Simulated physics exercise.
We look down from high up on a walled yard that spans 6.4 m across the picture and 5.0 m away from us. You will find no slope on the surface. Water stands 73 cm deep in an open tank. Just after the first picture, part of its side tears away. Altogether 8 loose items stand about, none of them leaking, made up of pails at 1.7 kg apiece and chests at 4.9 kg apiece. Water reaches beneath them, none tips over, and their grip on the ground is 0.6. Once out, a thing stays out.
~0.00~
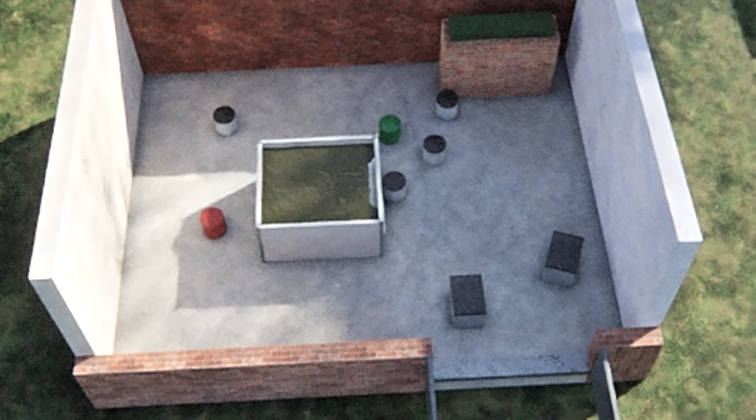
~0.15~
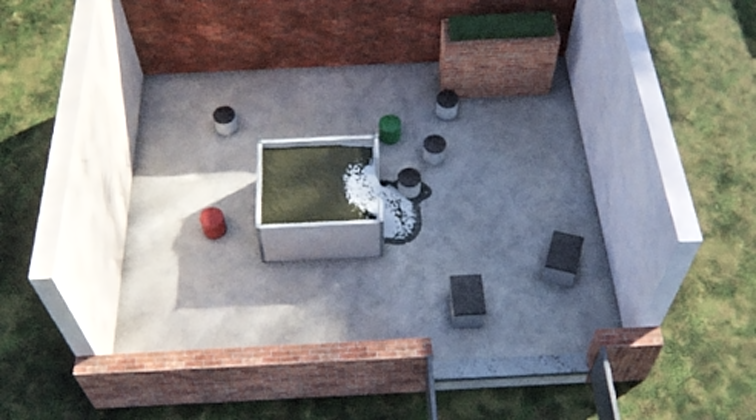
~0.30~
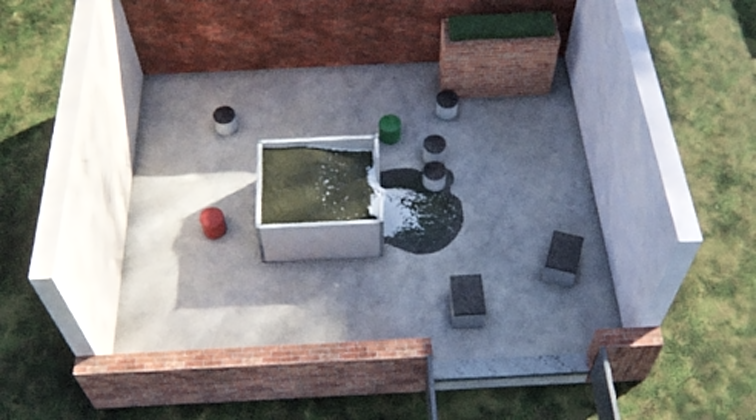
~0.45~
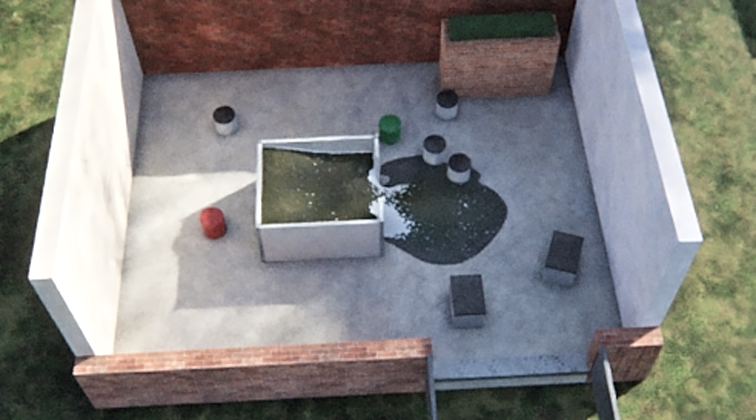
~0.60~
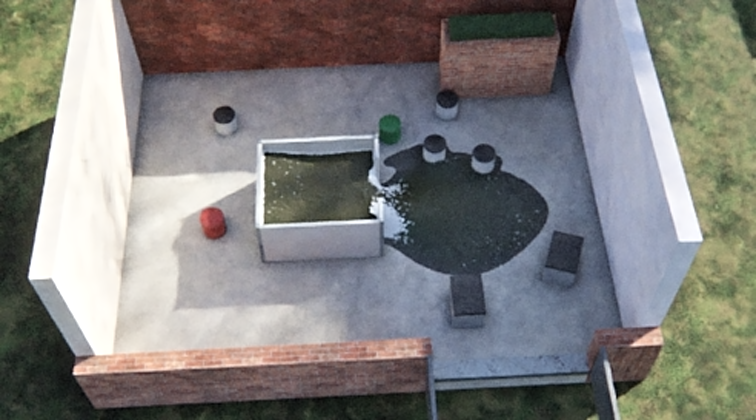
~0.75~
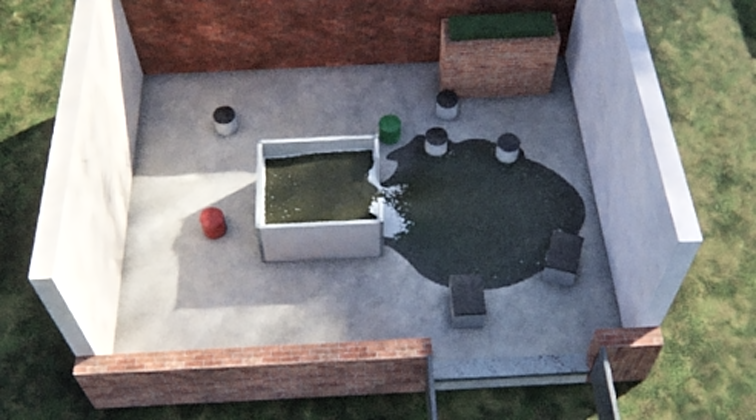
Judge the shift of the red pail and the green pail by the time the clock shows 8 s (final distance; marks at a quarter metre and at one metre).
In short, red pail keeps to its starting spot; green pail gets moved a long way.
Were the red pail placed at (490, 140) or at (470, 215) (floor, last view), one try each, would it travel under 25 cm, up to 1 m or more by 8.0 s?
Spot one - it is swept away; spot two - it is swept away.
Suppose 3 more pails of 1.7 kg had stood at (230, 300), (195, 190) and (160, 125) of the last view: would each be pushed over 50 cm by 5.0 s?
Going through them in the order asked, they come out shy of the mark, shy of the mark and shy of the mark.
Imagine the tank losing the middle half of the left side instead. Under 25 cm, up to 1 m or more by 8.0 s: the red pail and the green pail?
With that failure, the red pail covers a big distance, and the green pail covers a big distance.
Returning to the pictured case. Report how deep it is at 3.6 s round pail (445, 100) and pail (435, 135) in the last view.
Close to 5 and 3 centimetres.
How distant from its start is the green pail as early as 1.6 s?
It is about 0 cm out of place by then.
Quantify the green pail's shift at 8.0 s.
I'd say close to 250 centimetres.
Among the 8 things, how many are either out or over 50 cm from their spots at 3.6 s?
3.
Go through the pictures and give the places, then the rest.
The first picture shows the red pail at (212, 217), on the bottom; the green pail at (390, 123) rests on the ground; water covers 1.9 m2; 0 of 8 have shifted.
The second picture shows the red pail at (212, 217), on the bottom; the green pail at (390, 123), on the bottom; water covers 2.4 m2; 1 of 8 have shifted.
The third picture shows the red pail at (212, 217), on the bottom; the green pail at (390, 123), on the bottom; 3.1 m2 under water; 1 of 8 have shifted.
The fourth picture shows the red pail at (212, 217) rests on the ground; the green pail at (390, 123) rests on the ground; water covers 4.0 m2; 1 of 8 have shifted.
The fifth picture shows the red pail at (212, 217), on the bottom; the green pail at (390, 123) rests on the ground; water covers 5.2 m2; 1 of 8 have shifted.
The sixth picture shows the red pail at (212, 217), on the bottom; the green pail at (390, 123) rests on the ground; water covers 6.9 m2; 2 of 8 have shifted.
After 1.6 s the red pail is near (212, 217), 0.0 m from its start, aground; the green pail is near (390, 123), 0.0 m from its start, aground; 0 of 8 are out; 3 afloat.
After 3.6 s the red pail is near (212, 217), 0.0 m from its start, aground; the green pail is near (390, 123), 0.0 m from its start, aground; 0 of 8 are out; 4 afloat.
After 5.6 s the red pail is near (212, 217), 0.0 m from its start, aground; the green pail is near (352, 144), 0.6 m from its start, aground; 1 of 8 are out; 3 afloat.
After 8.0 s the red pail is near (212, 217), 0.0 m from its start, aground; the green pail is near (221, 137), 2.4 m from its start, afloat; 1 of 8 are out; 5 afloat.
